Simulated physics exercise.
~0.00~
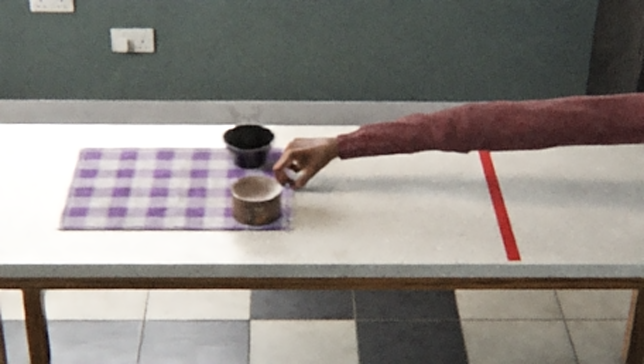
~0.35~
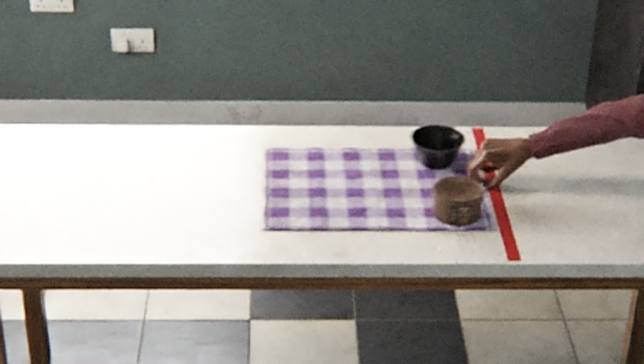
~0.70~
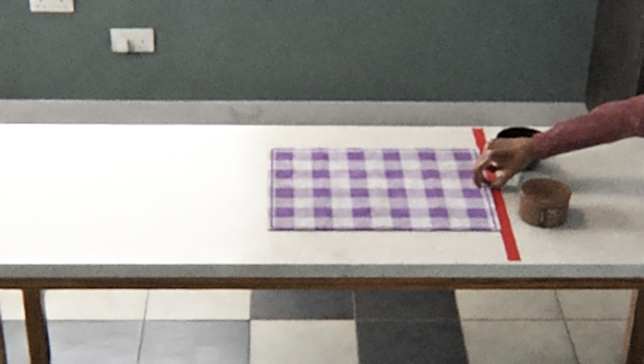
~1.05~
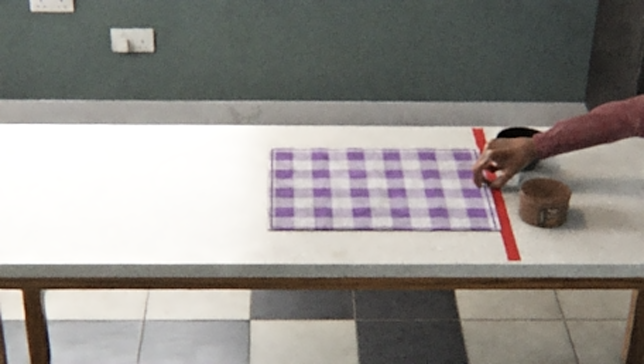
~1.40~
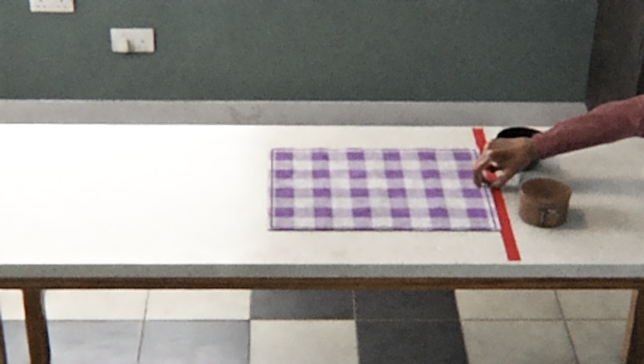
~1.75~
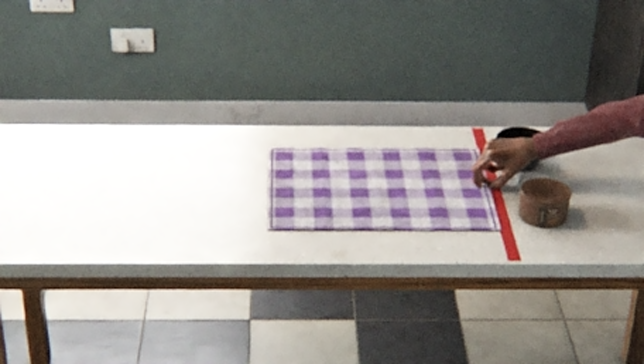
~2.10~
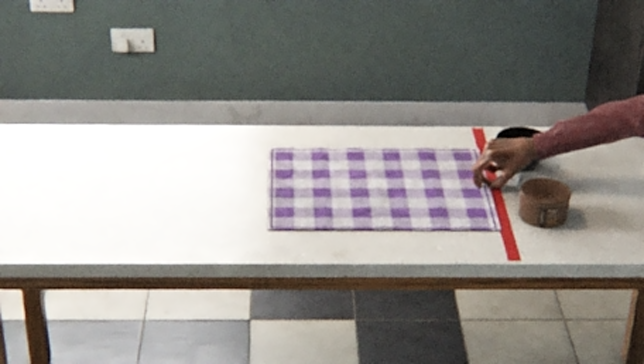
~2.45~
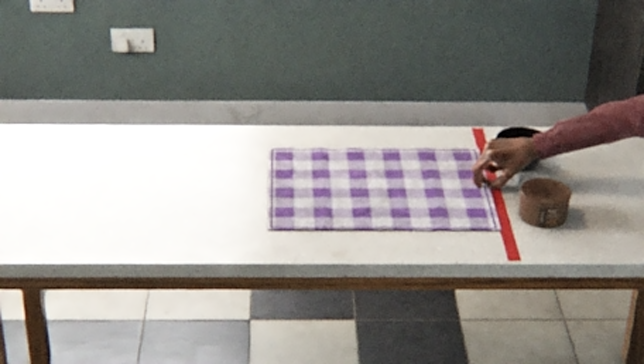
A purple checked place mat carrying a brown tub and a black bowl was pulled rightward across a table by a hand, stopping at the red tape, while both containers slid off its front edge and came to rest beyond the line.
